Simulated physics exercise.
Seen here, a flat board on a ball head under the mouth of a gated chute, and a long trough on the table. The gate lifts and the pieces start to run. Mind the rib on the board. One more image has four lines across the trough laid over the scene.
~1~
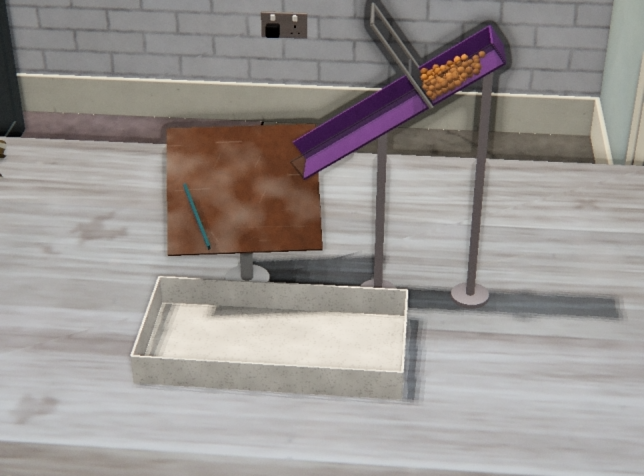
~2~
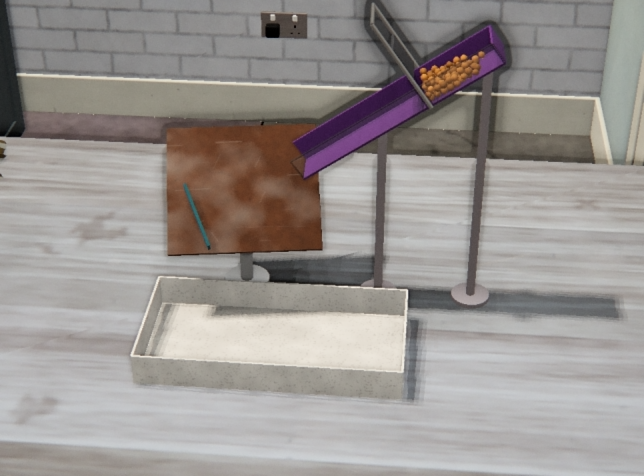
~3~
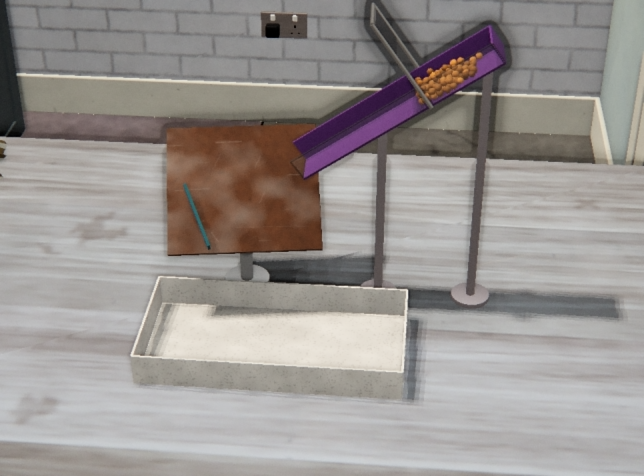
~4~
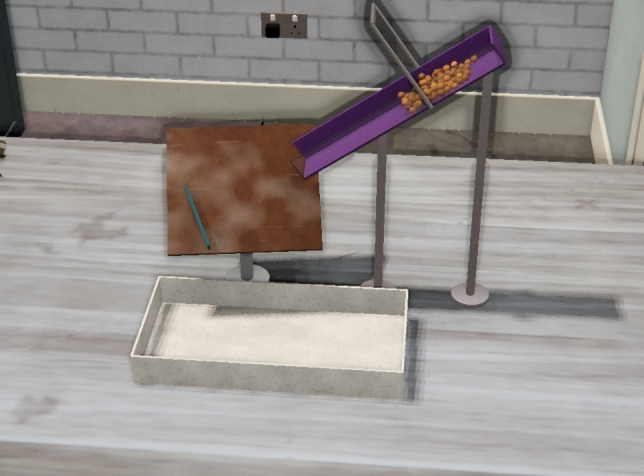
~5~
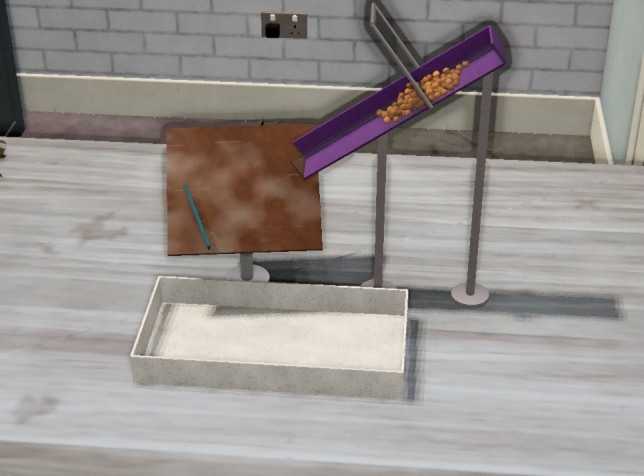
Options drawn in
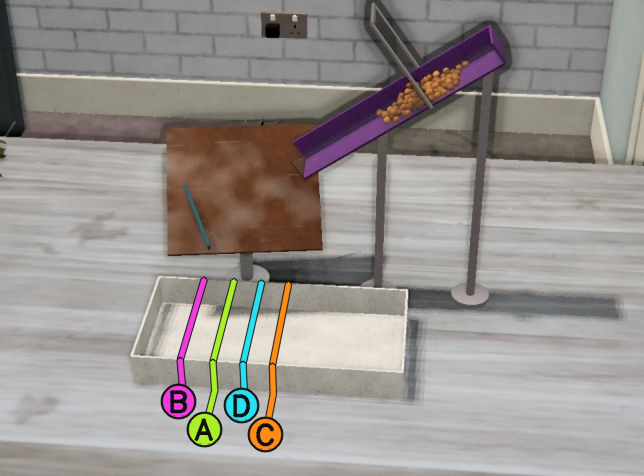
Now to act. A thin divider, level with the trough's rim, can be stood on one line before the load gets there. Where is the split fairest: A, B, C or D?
A.
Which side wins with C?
The left side.
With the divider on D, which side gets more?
More lands on the left.
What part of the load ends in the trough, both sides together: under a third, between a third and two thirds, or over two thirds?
It is over two thirds.
On the marked copy, line A crosses the front rim at (213, 361); line B crosses the front rim at (180, 359); line C crosses the front rim at (272, 364); line D crosses the front rim at (243, 362).
Choosing A, of what is caught, about two thirds on the left of the divider, about a third on the right.
Choosing B, of what is caught, a small part on the left of the divider, nearly all on the right.
Choosing C, of what is caught, all on the left of the divider, none on the right.
Choosing D, of what is caught, nearly all on the left of the divider, a small part on the right.
